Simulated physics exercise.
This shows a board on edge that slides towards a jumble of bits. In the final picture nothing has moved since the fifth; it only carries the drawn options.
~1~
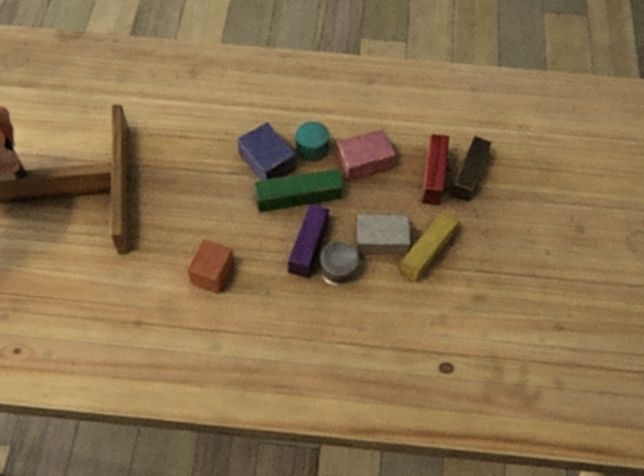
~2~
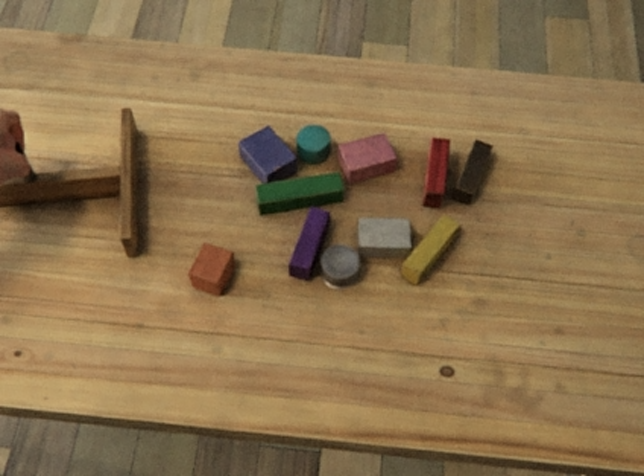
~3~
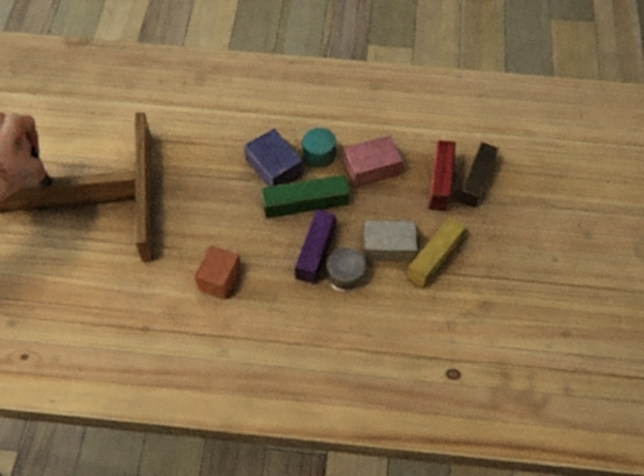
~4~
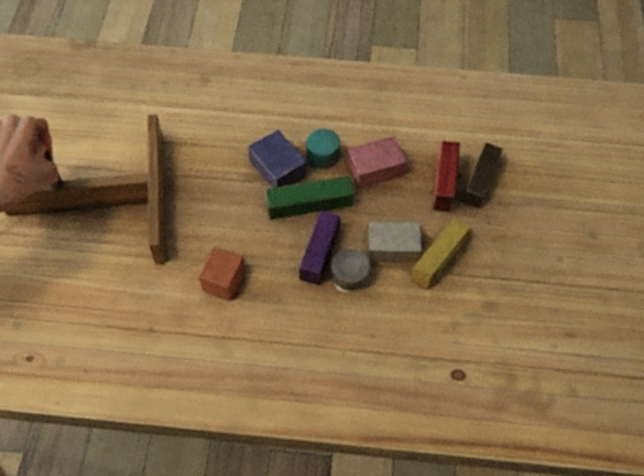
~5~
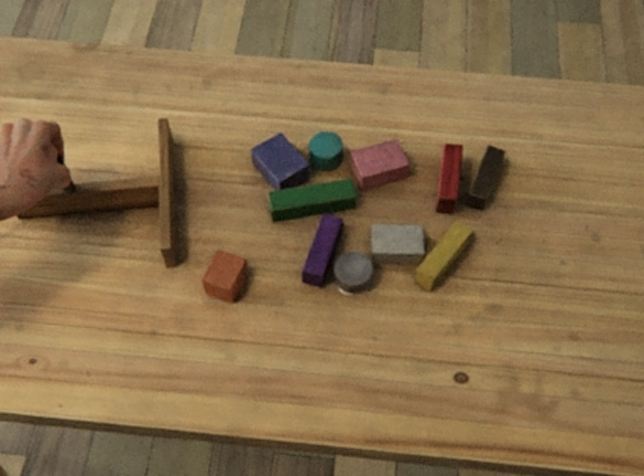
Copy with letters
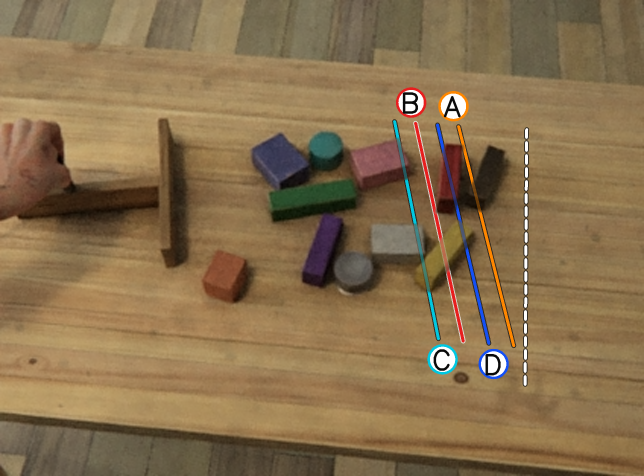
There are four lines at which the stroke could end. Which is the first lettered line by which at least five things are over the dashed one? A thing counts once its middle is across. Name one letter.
At least to A.
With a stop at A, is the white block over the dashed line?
Yes.
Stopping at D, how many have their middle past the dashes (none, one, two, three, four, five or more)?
Three.
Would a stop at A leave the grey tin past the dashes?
By then, yes.
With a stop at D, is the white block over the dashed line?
No.
On the marked copy, A at (484, 227); B at (438, 223); C at (415, 221); D at (461, 225); the dashed line at (526, 244).
With A. Early on, board (277, 190); black bar (486, 177); red stick (449, 179); none across.
Further on, board (393, 200); black bar (500, 177); yellow bar (487, 261); none across.
At the end, board (485, 208); black bar (580, 171); yellow bar (581, 270); six across.
As for the rest, B gets only two across; C gets none across; D gets only three across.
